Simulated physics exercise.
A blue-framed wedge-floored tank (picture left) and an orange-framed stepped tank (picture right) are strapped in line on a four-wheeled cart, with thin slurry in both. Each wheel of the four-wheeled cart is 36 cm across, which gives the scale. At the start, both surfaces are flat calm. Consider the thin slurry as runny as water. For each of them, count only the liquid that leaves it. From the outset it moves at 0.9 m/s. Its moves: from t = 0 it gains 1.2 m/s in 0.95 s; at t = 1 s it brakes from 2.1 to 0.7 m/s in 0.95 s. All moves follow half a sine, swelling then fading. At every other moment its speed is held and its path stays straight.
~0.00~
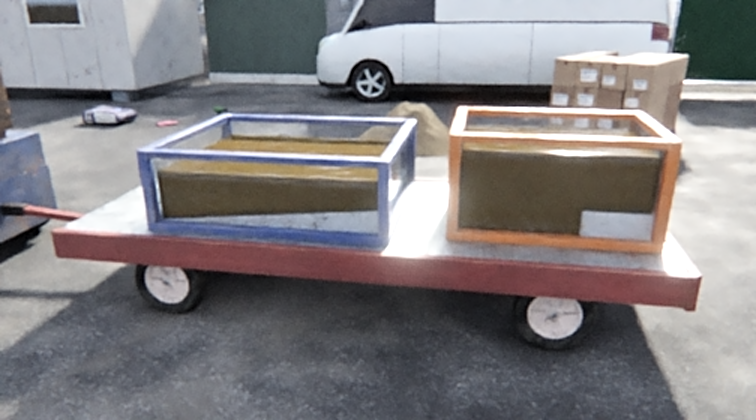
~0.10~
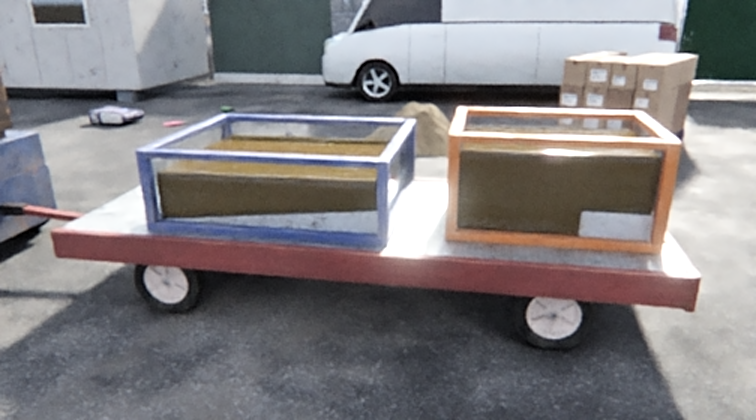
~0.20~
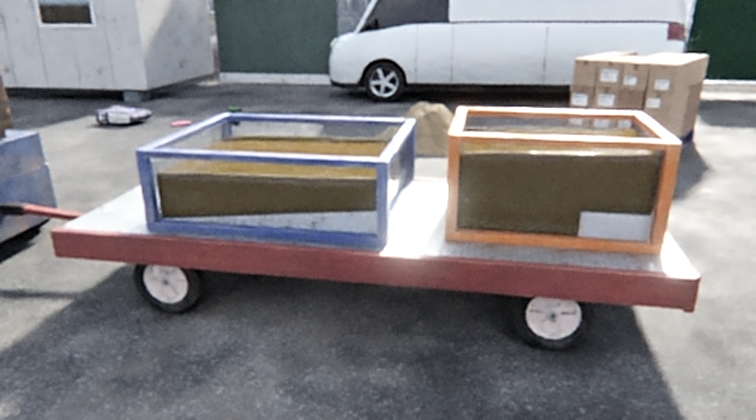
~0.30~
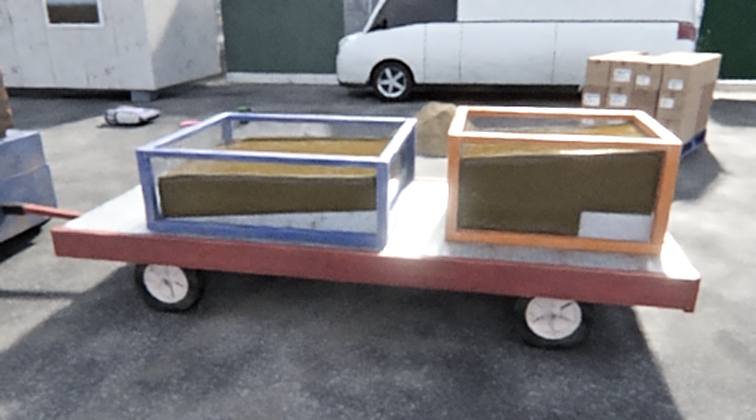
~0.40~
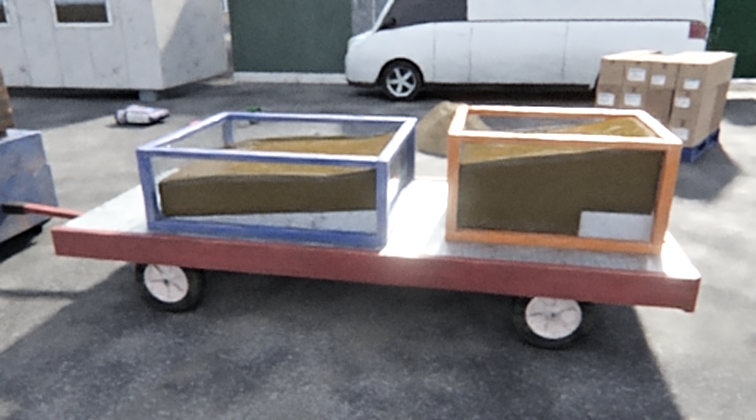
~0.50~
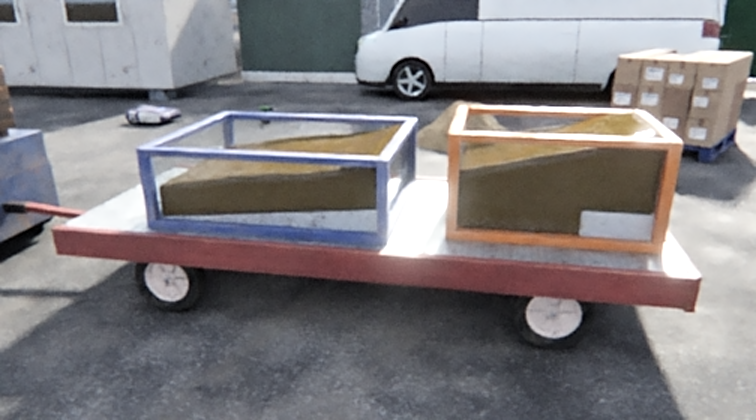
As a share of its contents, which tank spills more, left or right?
Left.
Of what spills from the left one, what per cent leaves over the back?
Share: Around 20%.
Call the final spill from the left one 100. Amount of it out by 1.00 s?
About 0 per cent.
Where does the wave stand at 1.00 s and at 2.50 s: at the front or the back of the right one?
The liquid stands at the rear end first and then at the rear end.
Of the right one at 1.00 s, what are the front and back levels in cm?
Level, front = 36 cm; level, back = 40 cm.
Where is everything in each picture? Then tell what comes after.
The first frame shows left tank, front level (177, 168), back level (367, 177); right tank, front level (478, 146), back level (641, 151); the front is on the left, levels are read along the near walls.
The second frame shows left tank, front level (176, 168), back level (366, 177); right tank, front level (477, 146), back level (640, 151).
The third frame shows left tank, front level (176, 168), back level (366, 177); right tank, front level (477, 146), back level (640, 152).
The fourth frame shows left tank, front level (177, 175), back level (366, 172); right tank, front level (477, 153).
The fifth frame shows left tank, front level (177, 177); right tank, front level (476, 160).
The sixth frame shows left tank, front level (179, 182); right tank, front level (477, 163), back level (644, 131).
Then, 1.00 s in, the left one has lost 1 per cent, over the back (front 12 cm, back 38 cm); the right one has lost 2 per cent, over the back (front 36 cm, back 40 cm).
Then, 1.70 s in, the left one has lost 2 per cent, over the back (front 50 cm, back 13 cm); the right one has lost 5 per cent, over the front and the back, a little elsewhere (front 45 cm, back 21 cm).
Then, 2.50 s in, the left one has lost 19 per cent, over the front, a little elsewhere (front 17 cm, back 36 cm); the right one has lost 7 per cent, over the front and the back, a little elsewhere (front 30 cm, back 39 cm).
Then, 4.93 s in, the left one has lost 21 per cent, over the front, a little elsewhere; the right one has lost 7 per cent, over the front and the back, a little elsewhere.
